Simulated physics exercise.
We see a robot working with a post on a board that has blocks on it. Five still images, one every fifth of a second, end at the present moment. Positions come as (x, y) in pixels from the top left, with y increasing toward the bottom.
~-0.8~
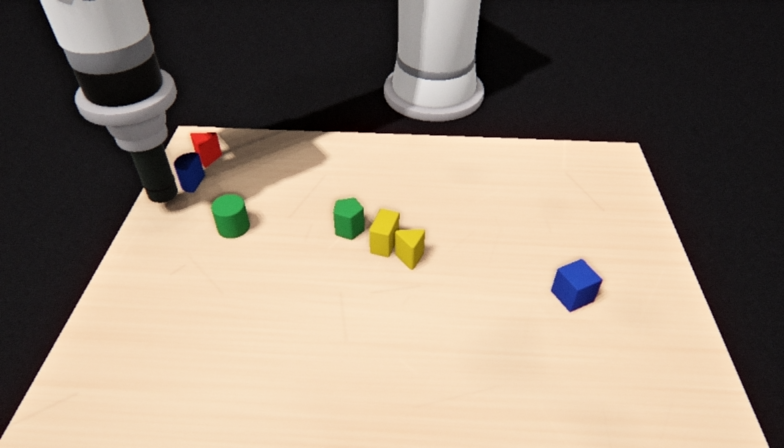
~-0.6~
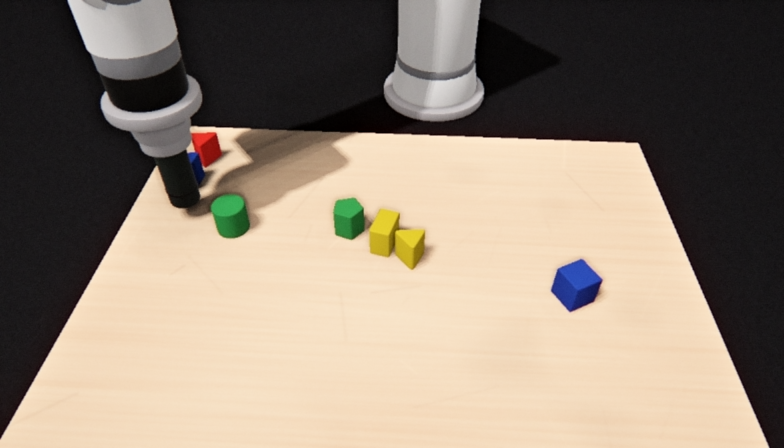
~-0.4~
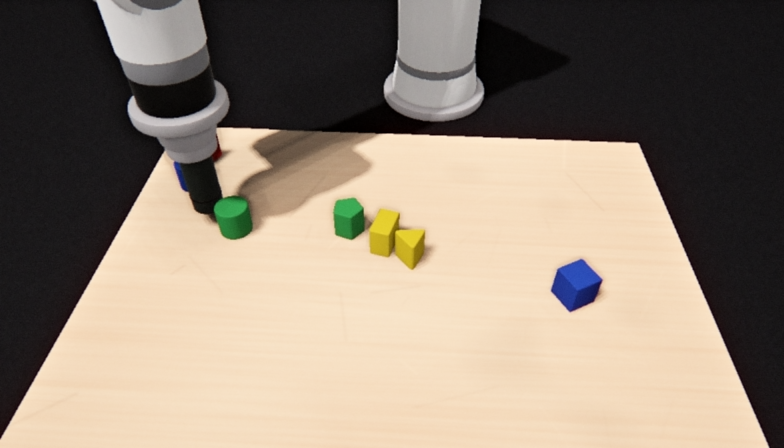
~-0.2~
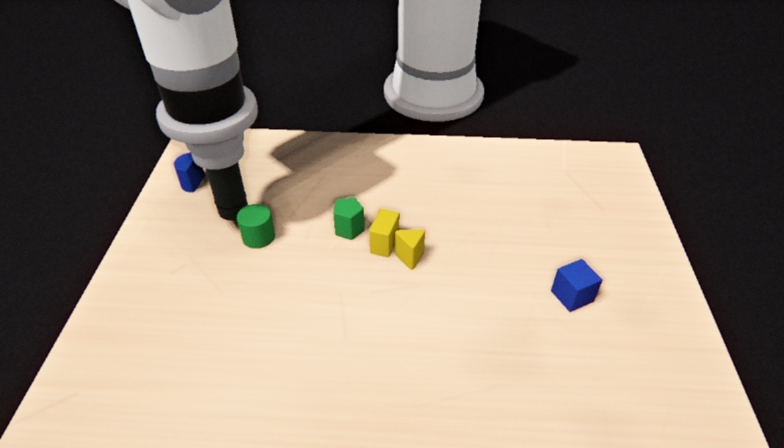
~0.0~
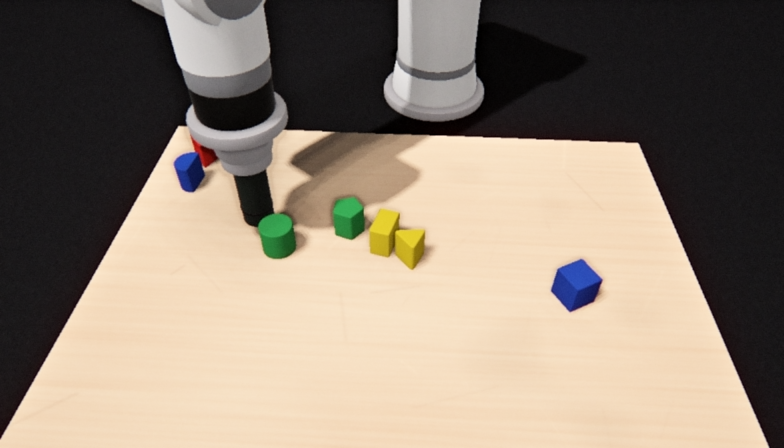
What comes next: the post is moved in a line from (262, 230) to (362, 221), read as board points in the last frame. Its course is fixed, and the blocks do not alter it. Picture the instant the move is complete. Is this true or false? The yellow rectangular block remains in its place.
Answer: False.
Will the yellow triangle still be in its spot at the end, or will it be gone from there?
It's unmoved.
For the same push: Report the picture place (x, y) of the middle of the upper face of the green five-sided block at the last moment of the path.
My prediction: (386, 208).
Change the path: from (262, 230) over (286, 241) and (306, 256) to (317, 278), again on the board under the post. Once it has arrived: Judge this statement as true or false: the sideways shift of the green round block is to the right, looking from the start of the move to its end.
That statement is accurate.
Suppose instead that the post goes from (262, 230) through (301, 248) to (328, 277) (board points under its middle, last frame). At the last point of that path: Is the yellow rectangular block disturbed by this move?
When the path is over, the yellow rectangular block is still on its spot.
The first path, step by step. One third of the way, post (295, 214); green round block (292, 226).
Two thirds of the way, post (328, 211); green round block (293, 226); green five-sided block (354, 207).
At the end, post (361, 209); green round block (293, 226); green five-sided block (386, 208), turned 30° clockwise; yellow rectangular block (396, 224), turned 50° clockwise; yellow triangle still.
